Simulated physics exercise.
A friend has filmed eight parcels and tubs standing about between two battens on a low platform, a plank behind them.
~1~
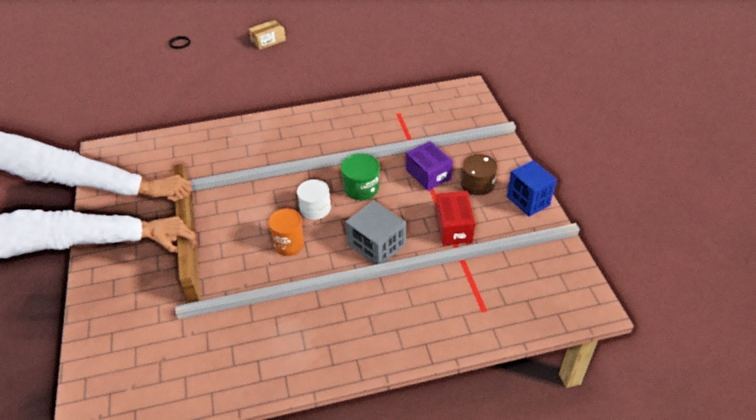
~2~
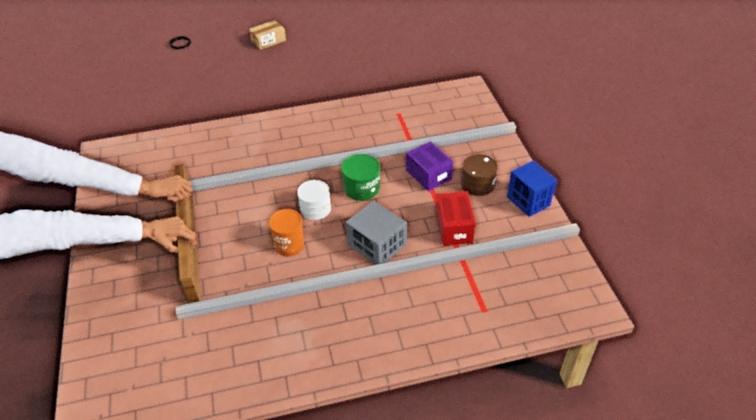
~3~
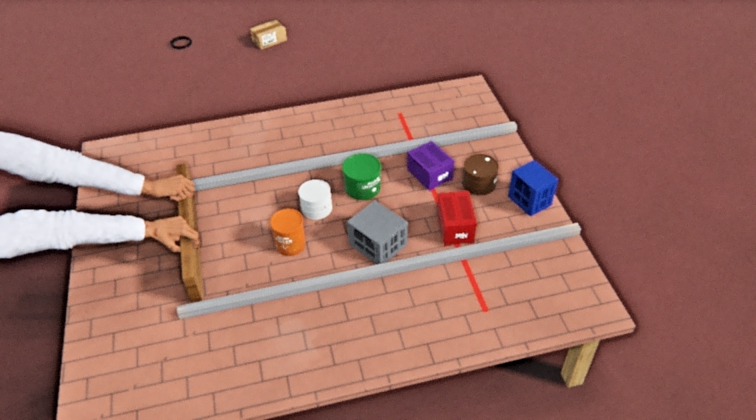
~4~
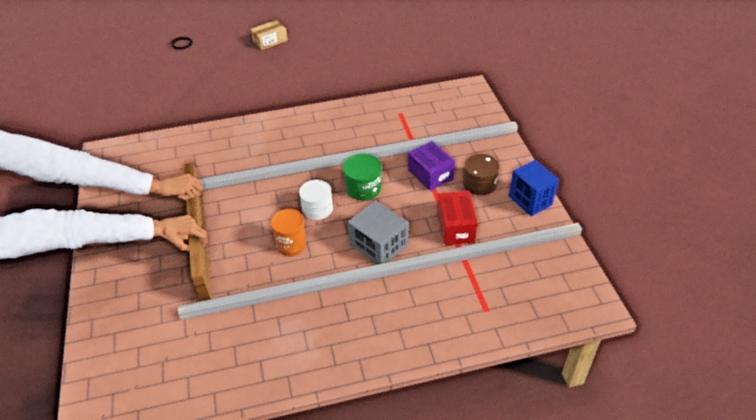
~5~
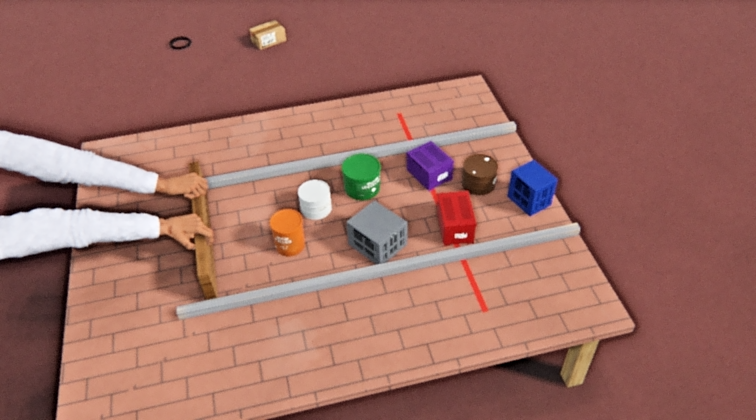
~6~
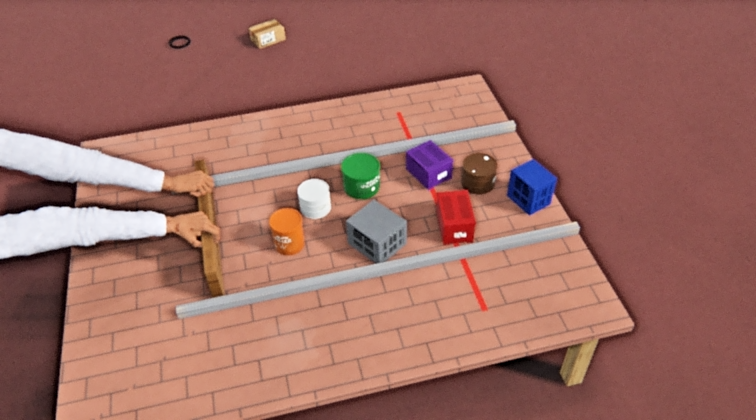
On a low brick-patterned platform, two white-sleeved arms hold a wooden plank between two grey battens and slide it slowly a short way right, towards eight colourful tubs and crates that stay still around a red line.
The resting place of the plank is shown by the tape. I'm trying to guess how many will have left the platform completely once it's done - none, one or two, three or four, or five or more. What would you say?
Looks to me like the count going over is not a single one.
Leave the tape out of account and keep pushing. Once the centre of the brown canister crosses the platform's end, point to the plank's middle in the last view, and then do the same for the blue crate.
When the brown canister crosses, the middle is near (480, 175); when the blue crate crosses, near (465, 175).
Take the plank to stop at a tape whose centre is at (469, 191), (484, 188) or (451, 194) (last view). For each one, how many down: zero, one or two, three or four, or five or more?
In order: One or two, then just one or two, then zero.
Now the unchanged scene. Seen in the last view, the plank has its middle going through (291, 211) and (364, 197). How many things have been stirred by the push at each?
Counting first: 1, next 4.
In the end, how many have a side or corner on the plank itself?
Looks like 4 of them, all told.
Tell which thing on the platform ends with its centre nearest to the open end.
The blue crate is foremost.
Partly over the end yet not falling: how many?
You'd get 0.
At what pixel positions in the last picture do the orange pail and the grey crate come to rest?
Reading them off: First (456, 195); then (472, 221).
Early on, none off yet; blue crate at rest near (531, 187); brown canister at rest near (479, 174); red tote at rest near (455, 217).
A while later, none off yet; blue crate at rest near (531, 187); brown canister at rest near (479, 174); red tote travelled a little near (460, 216).
Finally, the number that fall off is zero.
